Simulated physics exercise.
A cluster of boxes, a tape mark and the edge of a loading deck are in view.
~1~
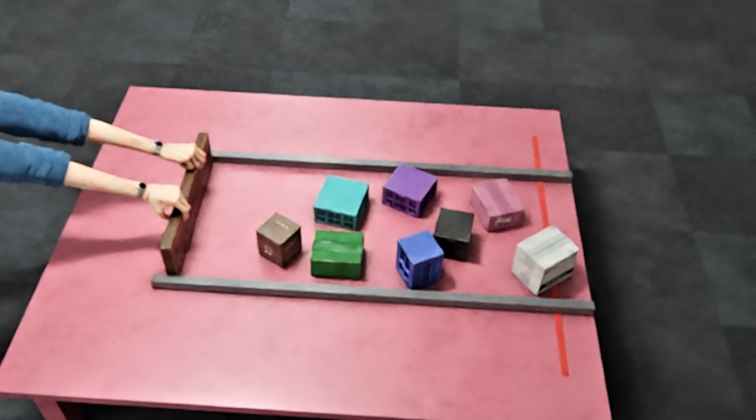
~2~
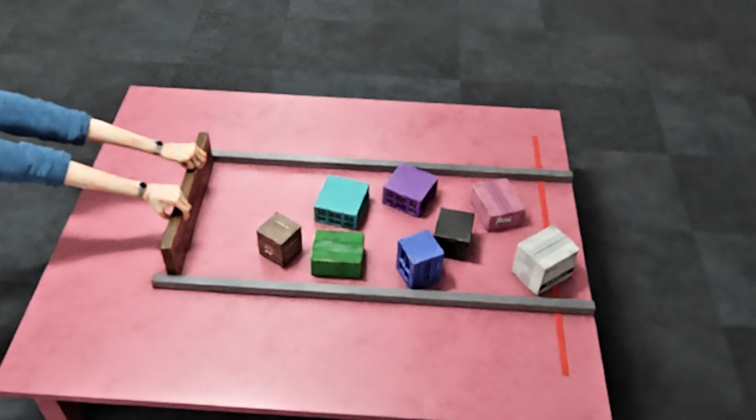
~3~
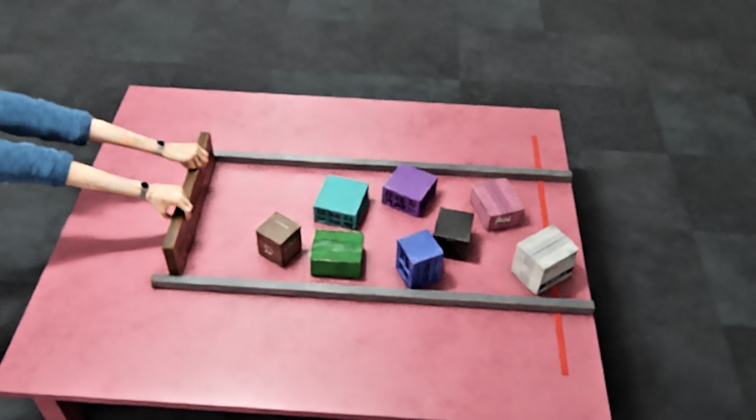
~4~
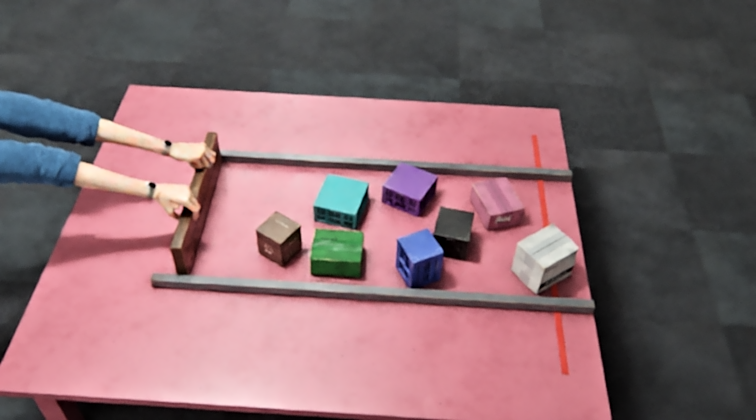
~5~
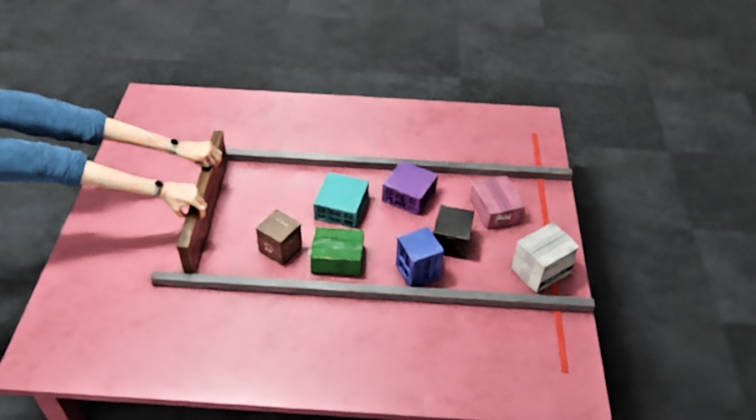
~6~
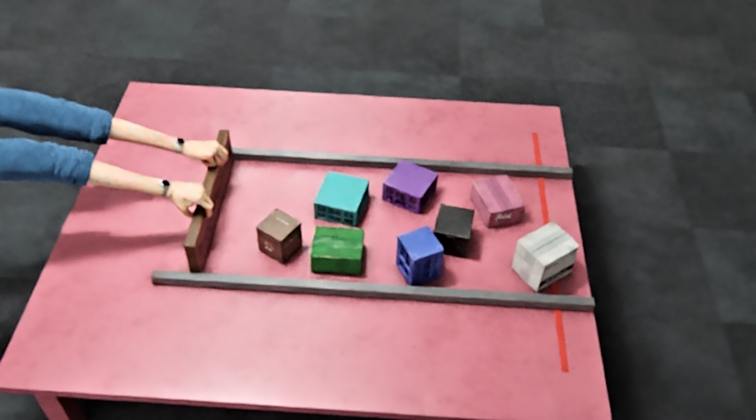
On a pink table with two grey rails, a pair of hands slid a dark wooden plank slightly to the right toward a cluster of colourful boxes, which stayed still near a red line.
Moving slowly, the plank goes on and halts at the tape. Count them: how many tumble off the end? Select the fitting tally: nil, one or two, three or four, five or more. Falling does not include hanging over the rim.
The edge claims more than four.
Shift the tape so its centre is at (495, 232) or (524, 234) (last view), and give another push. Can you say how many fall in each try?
3 and 5.
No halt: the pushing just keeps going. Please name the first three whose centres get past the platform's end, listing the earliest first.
Going first is the white parcel, next the pink parcel, last the blue crate.
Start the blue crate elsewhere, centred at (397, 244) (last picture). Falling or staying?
It drops over the edge from there.
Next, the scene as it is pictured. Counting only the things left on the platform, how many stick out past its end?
1 of them.
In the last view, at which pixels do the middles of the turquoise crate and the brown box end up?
Roughly (569, 211), and the other roughly (570, 247).
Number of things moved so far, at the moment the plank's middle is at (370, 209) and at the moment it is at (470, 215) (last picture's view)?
So 6, and at the other place 8.
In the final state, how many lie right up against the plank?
2.
Soon after, none off yet; white parcel at rest near (545, 257); pink parcel at rest near (497, 201); black crate at rest near (453, 231).
After that, none off yet; white parcel displaced a little near (571, 252); pink parcel displaced about its own width near (540, 201); black crate displaced about its own width near (505, 224).
In the end, the number that fall off is five or more; gone, green box, purple crate, blue crate, black crate, pink parcel and white parcel.
